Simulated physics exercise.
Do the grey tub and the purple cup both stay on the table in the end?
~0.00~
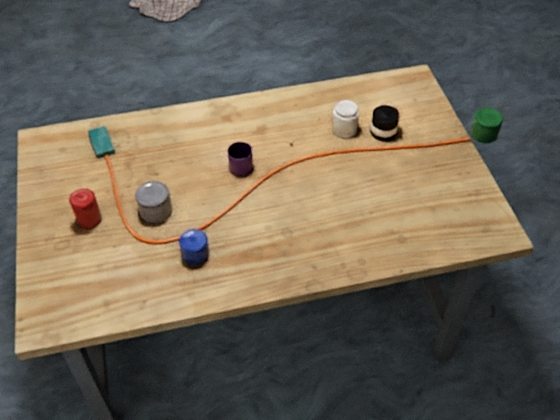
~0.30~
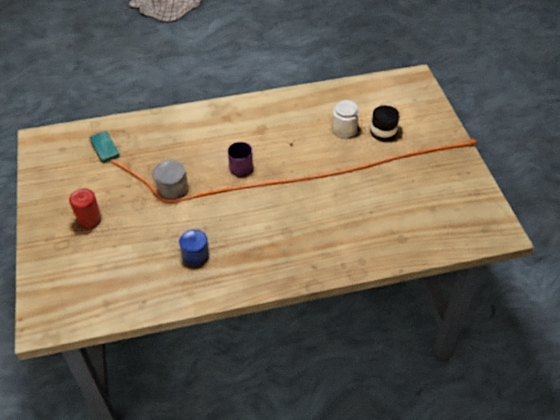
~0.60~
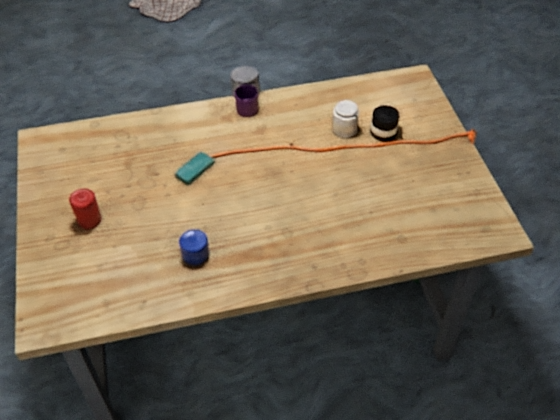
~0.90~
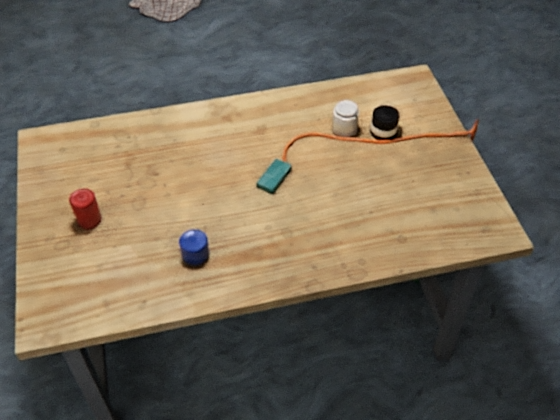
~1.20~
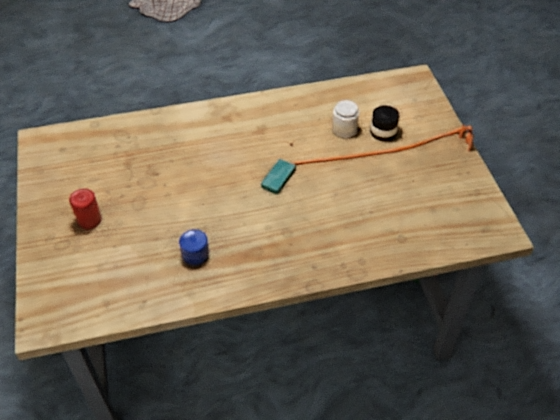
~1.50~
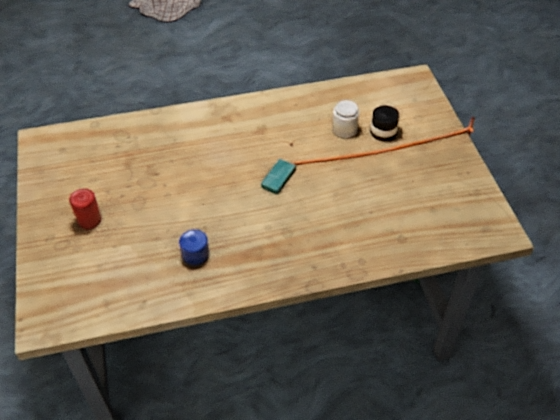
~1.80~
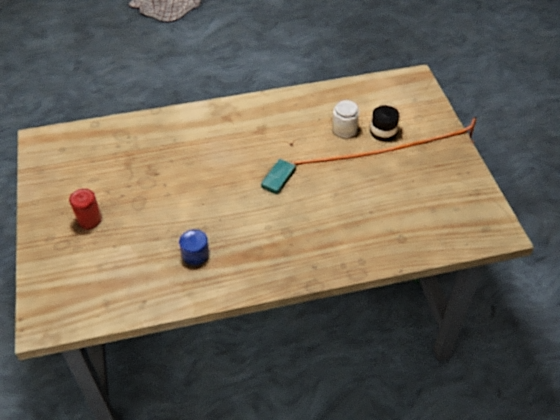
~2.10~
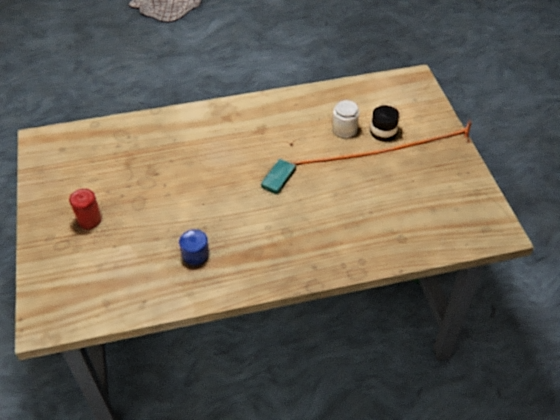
No, neither one stays on. The grey tub and the purple cup both move to the far edge and drop off the table.
